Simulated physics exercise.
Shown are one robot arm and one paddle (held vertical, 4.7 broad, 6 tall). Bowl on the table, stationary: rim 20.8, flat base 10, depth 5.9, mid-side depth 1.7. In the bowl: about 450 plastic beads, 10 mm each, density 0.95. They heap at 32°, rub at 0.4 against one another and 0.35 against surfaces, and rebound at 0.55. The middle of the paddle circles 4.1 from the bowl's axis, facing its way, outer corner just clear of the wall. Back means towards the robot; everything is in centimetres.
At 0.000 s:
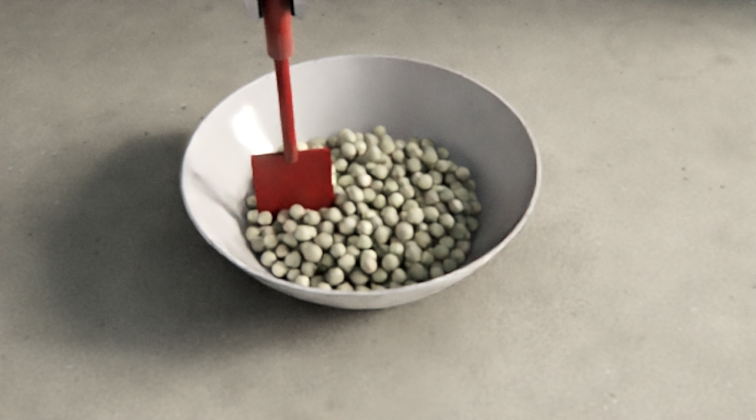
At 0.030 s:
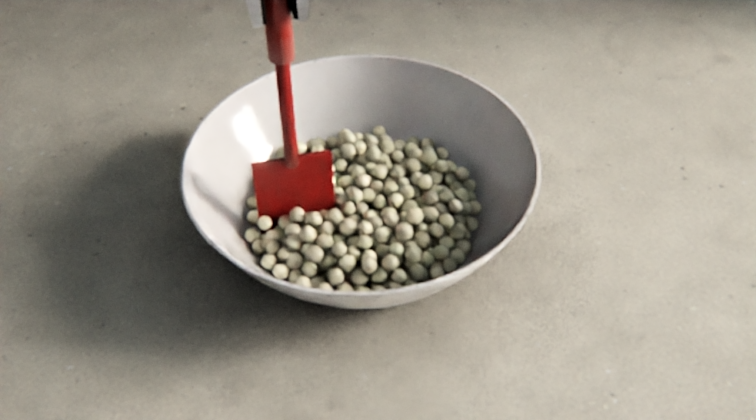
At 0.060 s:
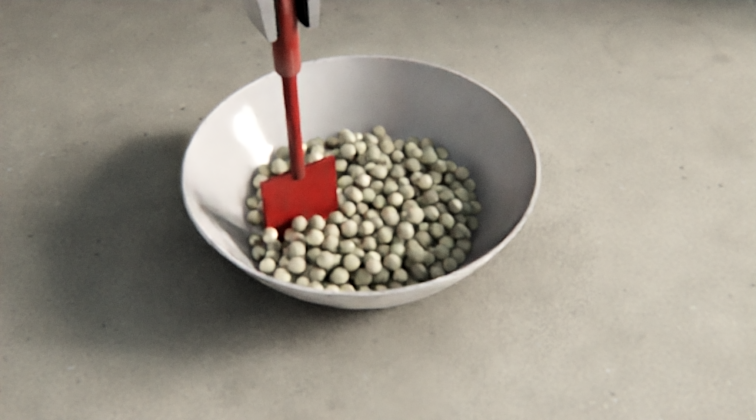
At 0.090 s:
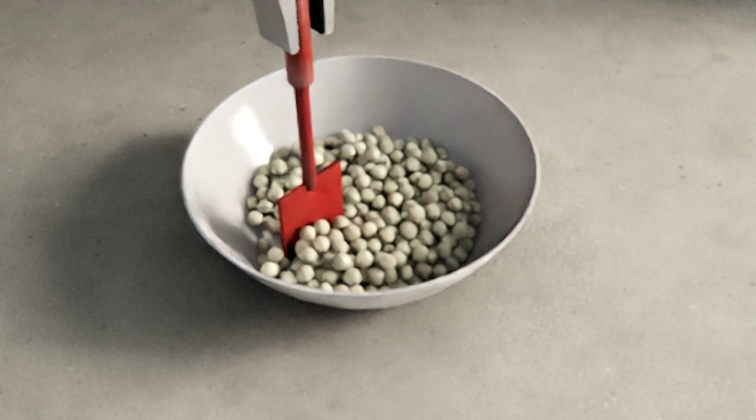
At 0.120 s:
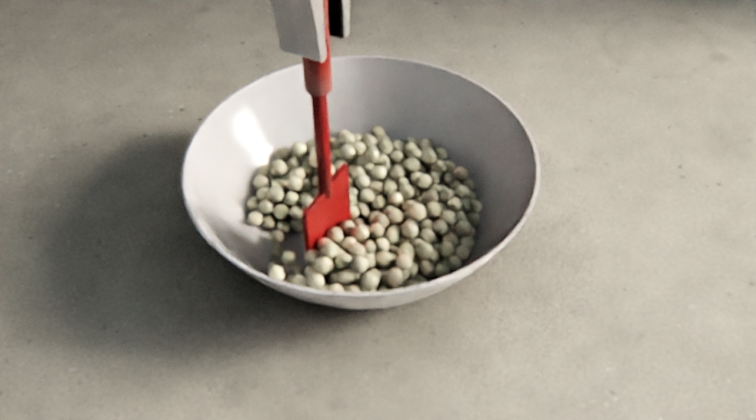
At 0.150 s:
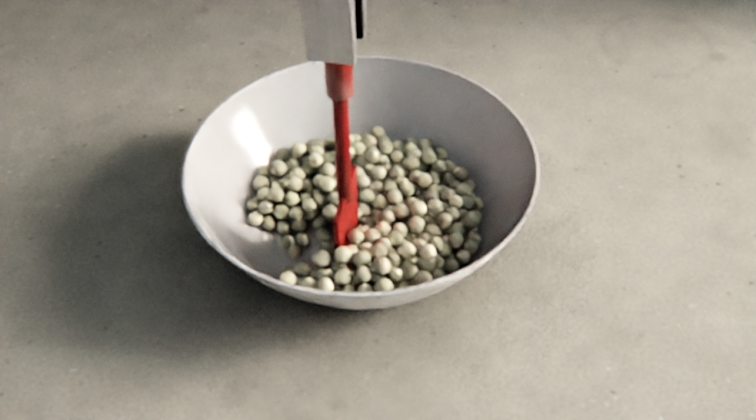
Red paddle held upright by a robot arm sweeping through pale green beads in a white bowl, turning edge-on as it moves right.
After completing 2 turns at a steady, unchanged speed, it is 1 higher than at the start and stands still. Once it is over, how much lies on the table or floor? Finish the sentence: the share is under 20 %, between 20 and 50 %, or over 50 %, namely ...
The share is under 20 %.
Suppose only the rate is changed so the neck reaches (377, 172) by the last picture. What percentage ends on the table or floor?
I'd put it close to 5 per cent.
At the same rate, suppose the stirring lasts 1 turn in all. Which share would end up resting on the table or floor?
Close to 0 in a hundred.
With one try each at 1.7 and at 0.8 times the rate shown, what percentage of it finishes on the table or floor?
First try close to 20, second close to 0, in per cent.
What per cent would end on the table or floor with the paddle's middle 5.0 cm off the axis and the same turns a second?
Roughly 5 percent, I'd expect.
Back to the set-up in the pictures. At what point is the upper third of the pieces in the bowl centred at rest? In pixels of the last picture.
Centre of top third: Approx. (309, 217).
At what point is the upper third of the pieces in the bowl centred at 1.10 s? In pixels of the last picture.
Roughly pixel (414, 140).
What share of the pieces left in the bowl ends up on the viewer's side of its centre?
About 55 per cent.
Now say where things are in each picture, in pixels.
The first picture shows paddle neck at (289, 133), 0° round; upper third of the load around (368, 198), from x 250 to 475, top at y 130; 446 in the bowl.
The second picture shows paddle neck at (290, 138), 6° round; upper third of the load around (368, 200), from x 250 to 475, top at y 130.
The third picture shows paddle neck at (296, 149), 22° round; upper third of the load around (361, 213), from x 255 to 475, top at y 130.
The fourth picture shows paddle neck at (308, 160), 38° round; upper third of the load around (363, 225), from x 255 to 475, top at y 130.
The fifth picture shows paddle neck at (324, 168), 54° round; upper third of the load around (369, 231), from x 255 to 475, top at y 130.
The sixth picture shows paddle neck at (344, 173), 70° round; upper third of the load around (383, 243), from x 255 to 475, top at y 135; 446 in the bowl.
By 0.62 s, 326° round, highest piece 7 above the table; 444 in the bowl, 2 on the table or floor.
By 1.10 s, 221° round, highest piece 7 above the table; 441 in the bowl, 3 on the table or floor, 2 in flight or on the tool.
By 1.53 s, 0° round, highest piece 5 above the table; 440 in the bowl, 6 on the table or floor.
By 2.23 s, 0° round, highest piece 5 above the table; 440 in the bowl, 6 on the table or floor.
Final count, 440 in the bowl, 6 on the table or floor. That is 1 % on the table or floor.
